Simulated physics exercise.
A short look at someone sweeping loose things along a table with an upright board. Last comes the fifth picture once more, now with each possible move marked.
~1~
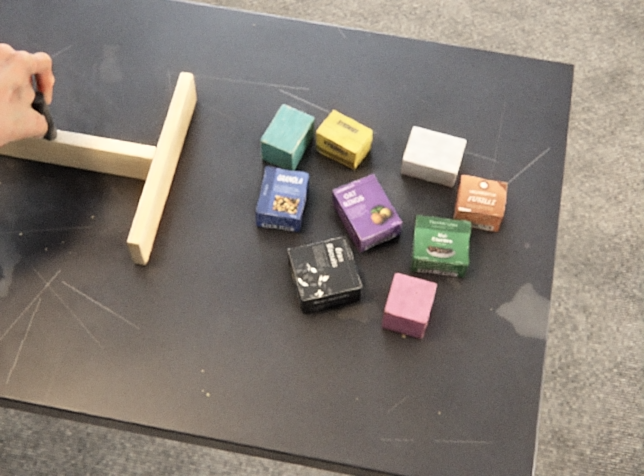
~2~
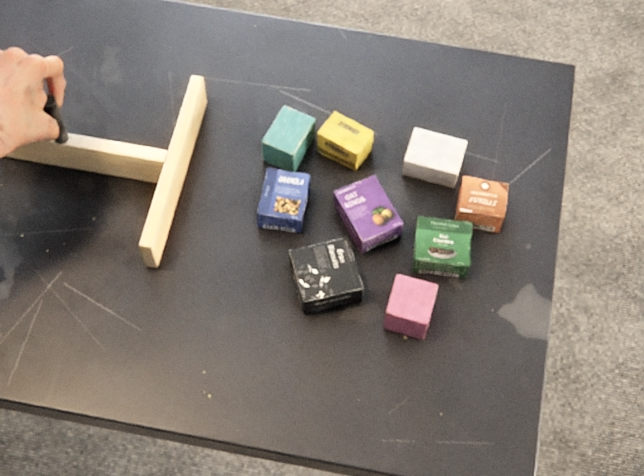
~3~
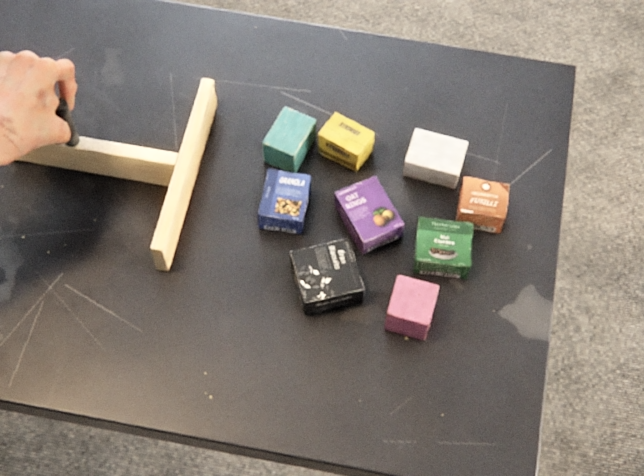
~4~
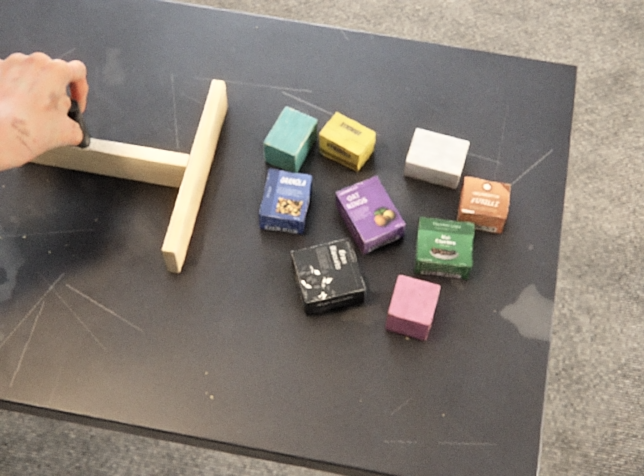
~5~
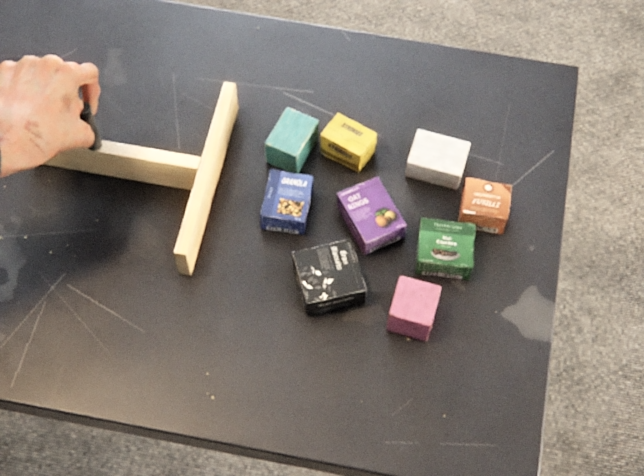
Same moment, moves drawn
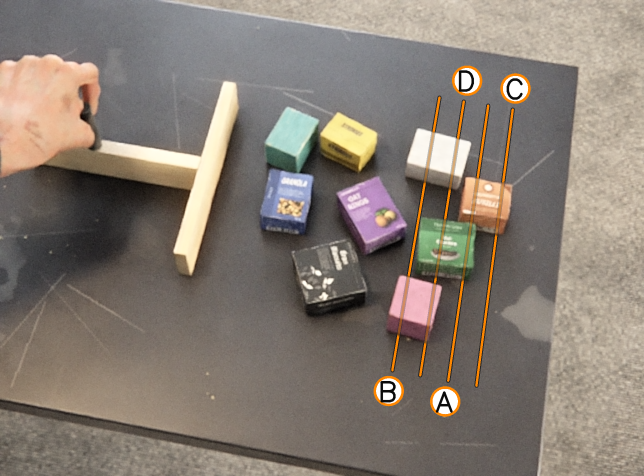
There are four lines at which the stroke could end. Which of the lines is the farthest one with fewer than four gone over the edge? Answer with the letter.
No fourth one falls up to A.
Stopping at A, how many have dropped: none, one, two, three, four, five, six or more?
By then, three.
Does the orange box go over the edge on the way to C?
Yes.
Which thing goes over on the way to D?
The green packet.
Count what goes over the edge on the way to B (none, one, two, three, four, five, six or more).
In all, none.
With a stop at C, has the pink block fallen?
Yes.
On the marked copy, A at (470, 233); B at (418, 224); C at (496, 238); D at (444, 229).
With A. Early on, board (300, 180); yellow box (380, 146); turquoise block (336, 148).
Further on, board (395, 196); green packet (516, 262); orange box (518, 210).
At the end, board (470, 209); orange box over the edge; white block over the edge; three fallen.
As for the rest, B is within the limit but short; C drops five; D is within the limit but short.
